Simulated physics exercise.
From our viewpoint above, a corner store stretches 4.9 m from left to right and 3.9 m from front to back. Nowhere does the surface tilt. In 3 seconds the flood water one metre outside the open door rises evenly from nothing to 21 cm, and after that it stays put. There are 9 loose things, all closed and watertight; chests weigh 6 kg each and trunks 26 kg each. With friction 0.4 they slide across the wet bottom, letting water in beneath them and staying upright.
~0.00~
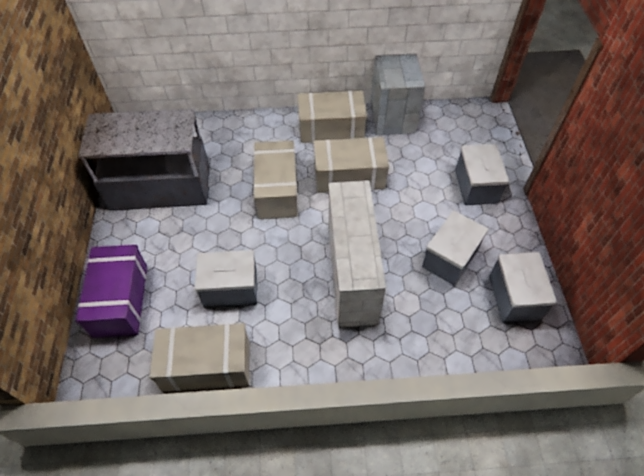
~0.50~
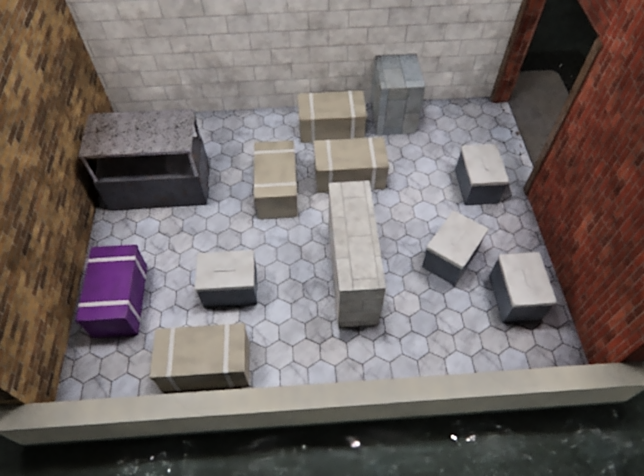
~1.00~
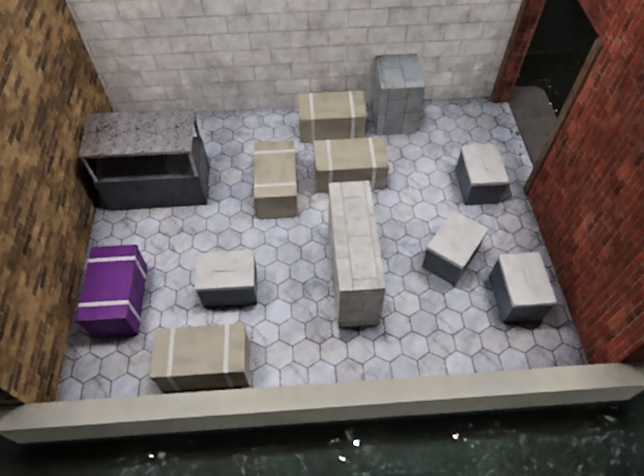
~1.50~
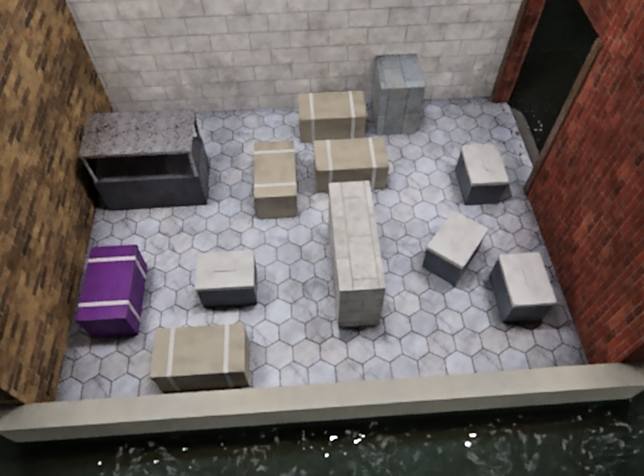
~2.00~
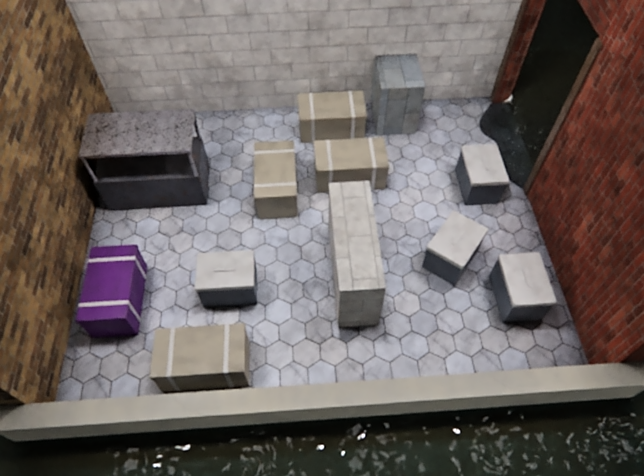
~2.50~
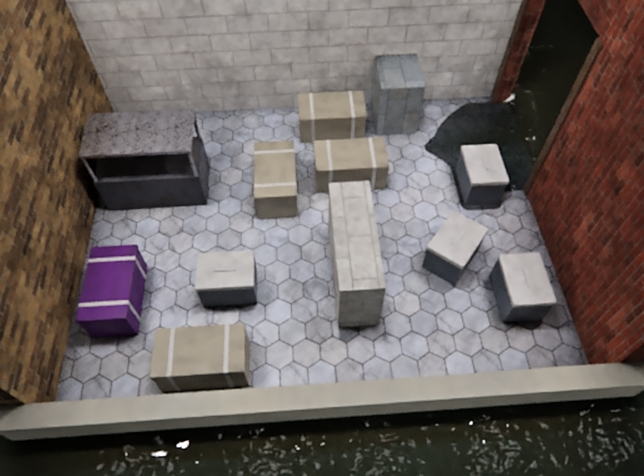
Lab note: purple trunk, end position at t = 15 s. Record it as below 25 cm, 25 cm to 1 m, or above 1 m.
End position: 25 cm to 1 m.
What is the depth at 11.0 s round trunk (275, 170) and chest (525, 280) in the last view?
I'd put it at 10 cm and 10 cm respectively.
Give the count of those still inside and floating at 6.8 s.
At that instant the tally stands at 3.
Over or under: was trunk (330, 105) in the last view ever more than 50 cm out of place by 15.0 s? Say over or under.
The answer here is not bigger.
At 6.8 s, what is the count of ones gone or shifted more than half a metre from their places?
It comes to 4.
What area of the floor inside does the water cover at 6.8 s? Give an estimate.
Near 14 m2 in all.
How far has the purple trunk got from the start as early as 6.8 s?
By that time, close to 0 cm.
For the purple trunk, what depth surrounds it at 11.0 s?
Depth: About 9 cm.
After 3.5 s the purple trunk is near (108, 281), 0.0 m from its start, aground; 0 afloat.
After 6.8 s the purple trunk is near (108, 281), 0.0 m from its start, aground; 3 afloat.
After 11.0 s the purple trunk is near (132, 252), 0.4 m from its start, afloat; 9 afloat.
After 15.0 s the purple trunk is near (122, 233), 0.5 m from its start, afloat; 9 afloat.
